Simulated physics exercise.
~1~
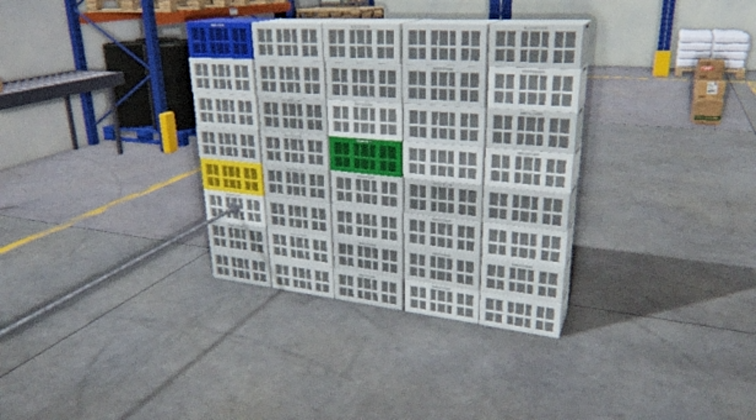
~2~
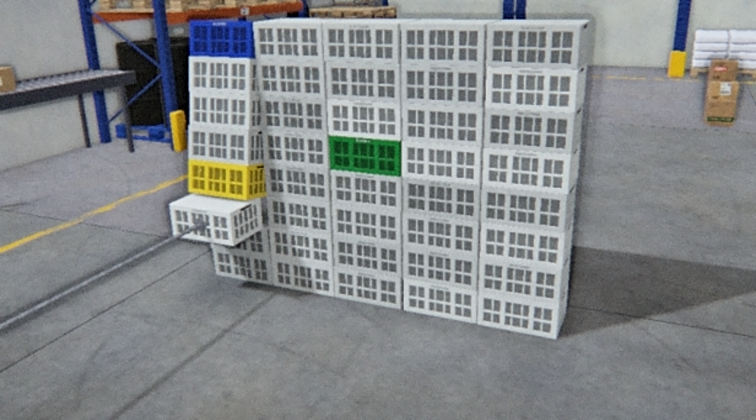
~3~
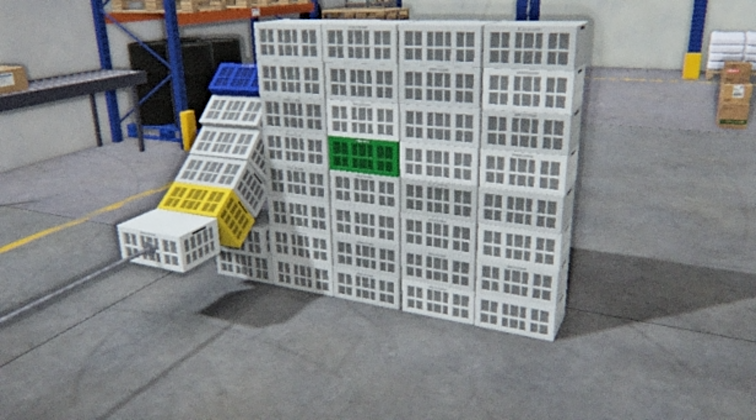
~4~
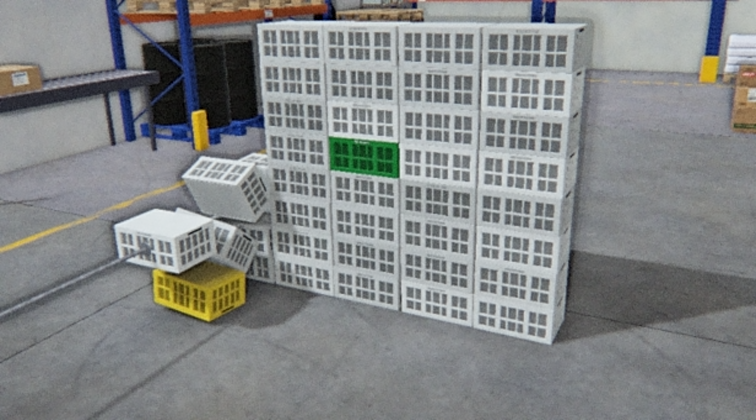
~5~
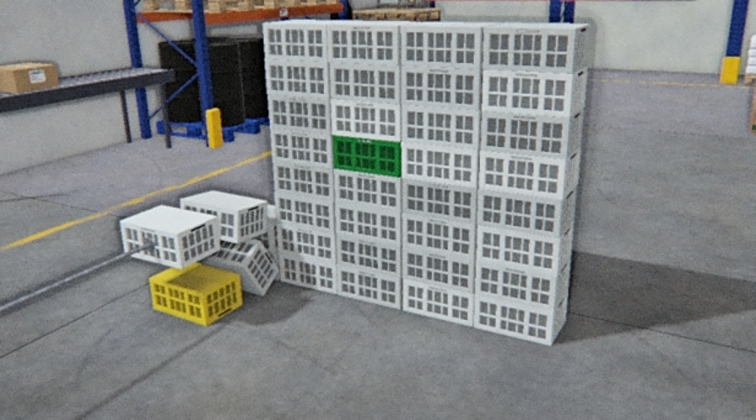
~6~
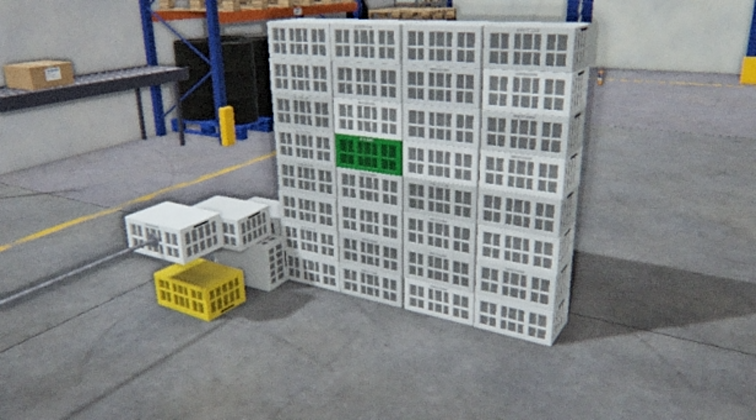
Warehouse floor with a crate being drawn left from a wall of white crates, the end column toppling, yellow crate landing below.
